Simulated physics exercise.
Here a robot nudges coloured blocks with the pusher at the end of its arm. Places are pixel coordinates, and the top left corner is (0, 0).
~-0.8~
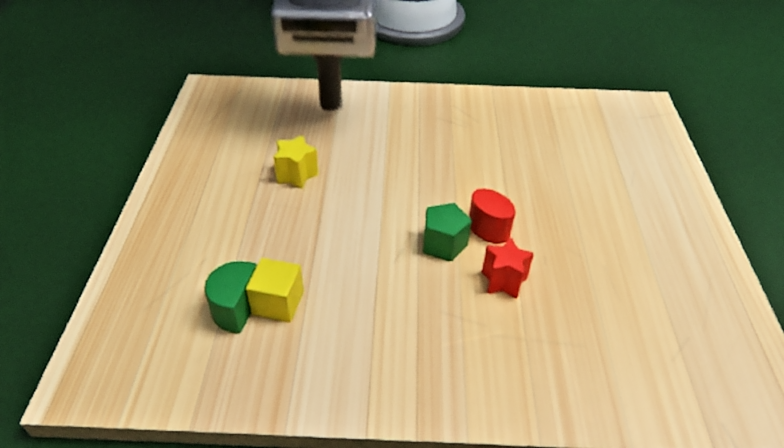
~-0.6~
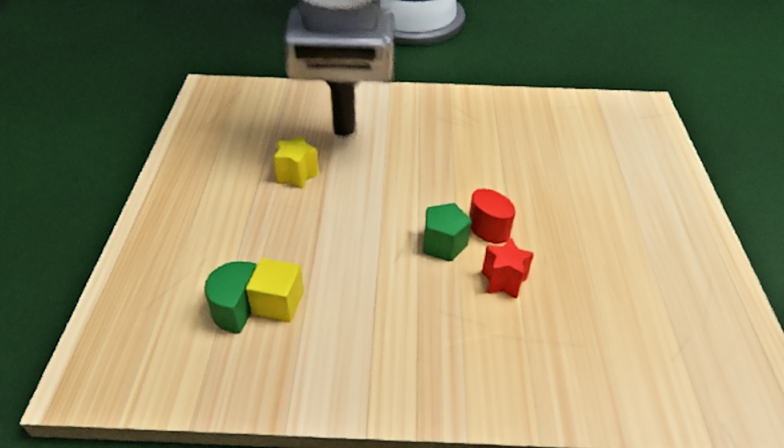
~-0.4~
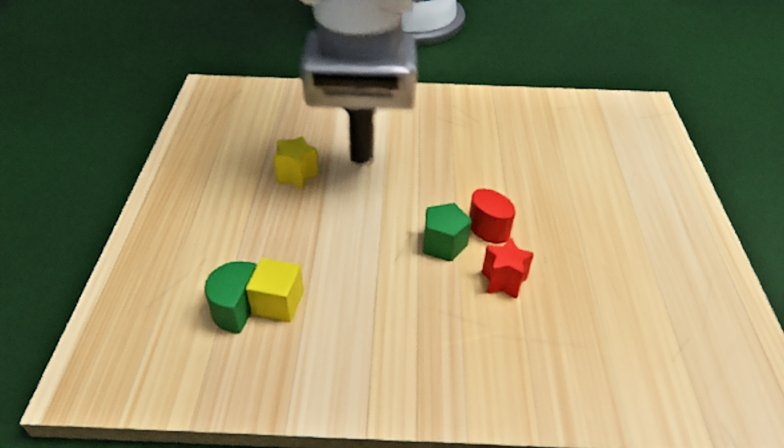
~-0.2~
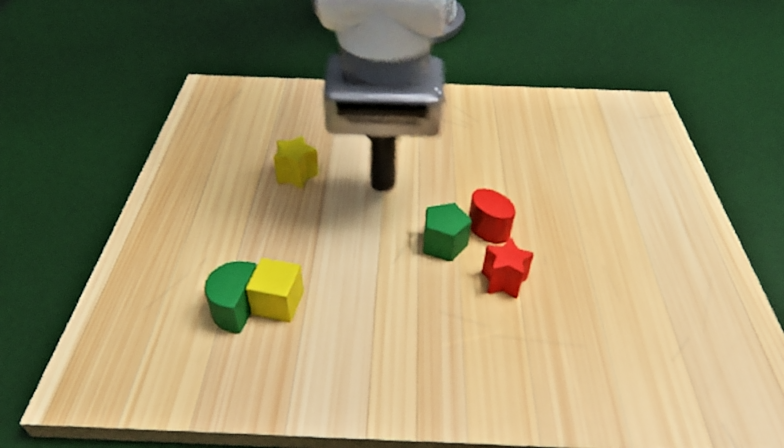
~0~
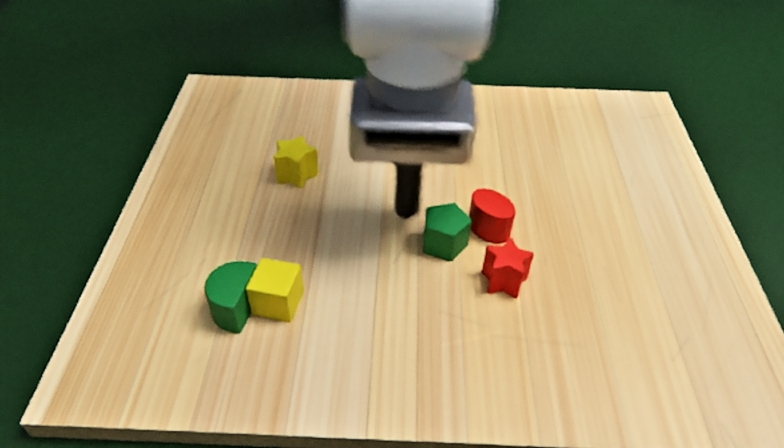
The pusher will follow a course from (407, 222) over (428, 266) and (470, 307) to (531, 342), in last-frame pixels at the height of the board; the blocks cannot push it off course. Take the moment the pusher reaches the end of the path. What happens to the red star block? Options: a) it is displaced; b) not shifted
Answer: B.
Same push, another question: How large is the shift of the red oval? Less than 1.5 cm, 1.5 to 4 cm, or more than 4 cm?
The shift is below 1.5 cm.
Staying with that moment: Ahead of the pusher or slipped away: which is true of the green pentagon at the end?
It is off to the side or behind.
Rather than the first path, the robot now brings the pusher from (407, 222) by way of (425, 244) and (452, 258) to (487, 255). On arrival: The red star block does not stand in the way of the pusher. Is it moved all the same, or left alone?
That block gets shifted.
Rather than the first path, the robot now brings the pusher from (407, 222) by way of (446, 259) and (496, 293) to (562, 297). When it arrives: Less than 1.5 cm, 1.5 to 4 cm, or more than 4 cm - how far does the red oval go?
Answer: Less than 1.5 cm.
What follows on the original path. One third of the way, pusher (430, 254); green pentagon (459, 223), turned 25° anticlockwise.
Two thirds of the way, pusher (473, 296); green pentagon (459, 223), turned 25° anticlockwise.
At the end, pusher (535, 330); green pentagon (459, 223), turned 25° anticlockwise; red oval in place; red star block in place.
